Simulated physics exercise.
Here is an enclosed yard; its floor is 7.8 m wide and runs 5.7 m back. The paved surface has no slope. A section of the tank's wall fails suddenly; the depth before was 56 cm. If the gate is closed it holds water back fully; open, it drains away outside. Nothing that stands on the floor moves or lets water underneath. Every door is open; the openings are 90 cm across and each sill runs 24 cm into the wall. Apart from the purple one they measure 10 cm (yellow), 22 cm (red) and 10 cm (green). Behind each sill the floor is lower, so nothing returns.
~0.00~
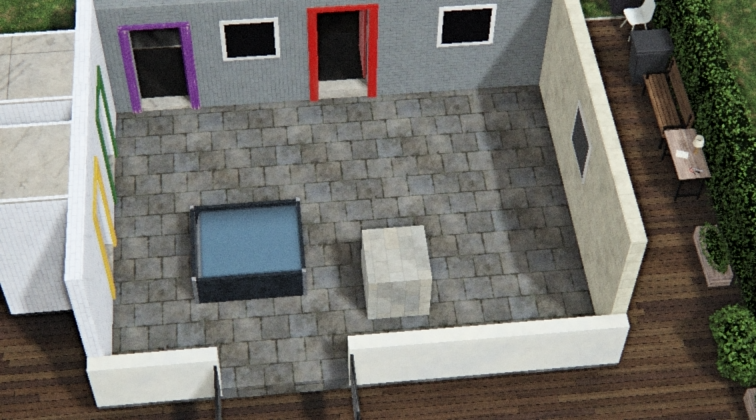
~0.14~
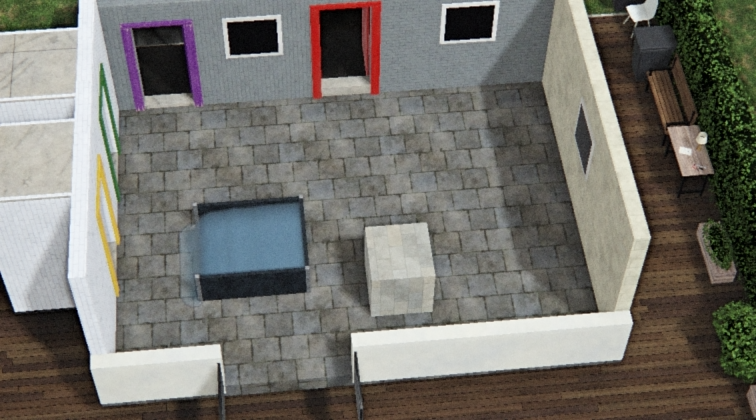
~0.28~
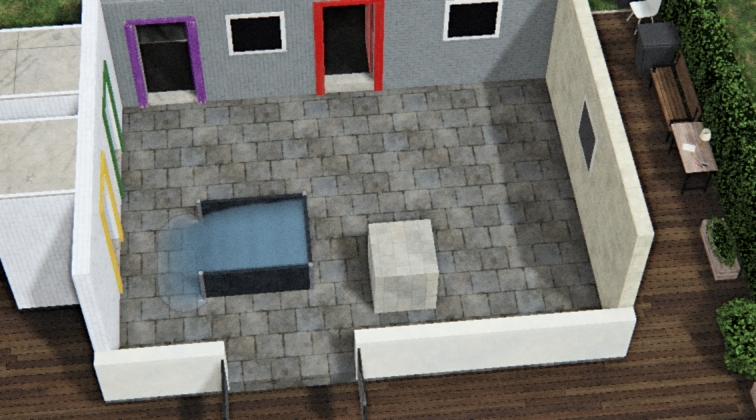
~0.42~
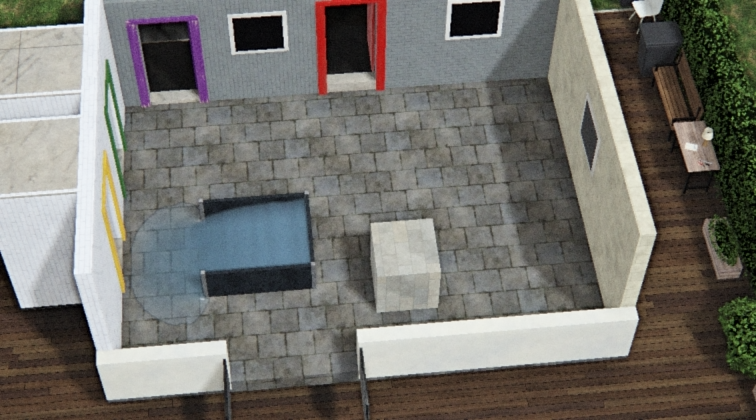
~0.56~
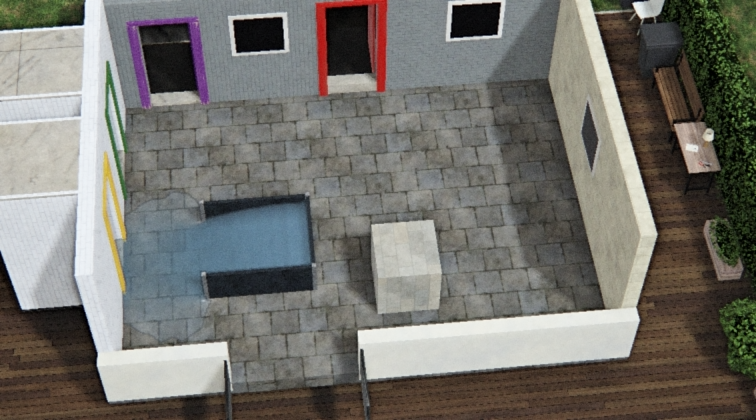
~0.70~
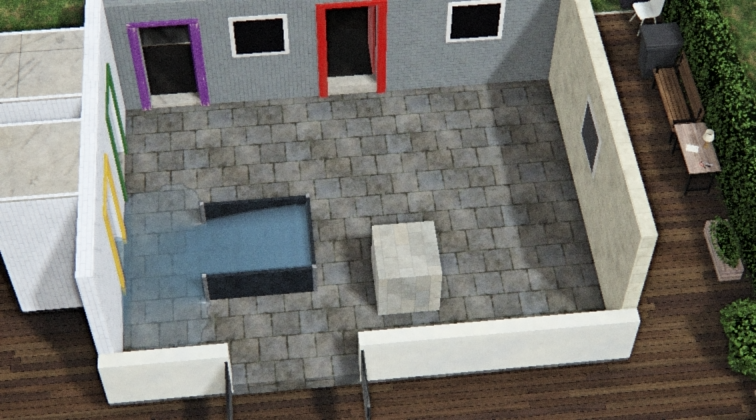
Walled paved yard with water pouring from the open left side of a dark tank, spreading across paving to the yellow-framed door.
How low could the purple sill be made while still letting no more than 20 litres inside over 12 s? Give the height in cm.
Close to 9 cm is just enough.
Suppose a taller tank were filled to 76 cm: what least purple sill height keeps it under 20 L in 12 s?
Some 12.5 cm.
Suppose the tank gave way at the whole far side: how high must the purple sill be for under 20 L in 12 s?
Some 15 cm.
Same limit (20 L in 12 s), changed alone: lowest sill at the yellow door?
Roughly 31 cm at yellow.
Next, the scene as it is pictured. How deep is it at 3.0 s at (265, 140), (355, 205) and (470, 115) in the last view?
About 0, 0 and 0 cm.
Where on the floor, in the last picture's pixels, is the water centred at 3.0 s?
Around (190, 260).
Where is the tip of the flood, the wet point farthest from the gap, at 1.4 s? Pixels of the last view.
Around (126, 144).
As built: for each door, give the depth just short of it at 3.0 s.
In cm: Yellow 17, red 0, purple 14, green 7.
After 1.4 s water covers 10 % of the floor, deepest (35 cm) near (125, 259); it has not reached the purple door.
After 3.0 s water covers 30 % of the floor, deepest (22 cm) near (124, 371); 14 cm at the purple door, 6 litres in over its 8 cm sill.
After 12.0 s water covers 90 % of the floor, deepest (4 cm) near (567, 206); 3 cm at the purple door, 28 litres in over its 8 cm sill.
At the purple door as built, the water arrived by 2.2 s and peaked near 14 cm at 3.0 s.
With a sill of 8 cm, 28 litres would have come in within the 12 s; with 10.5 cm, 10 litres. So under 20 litres takes about 9 cm.
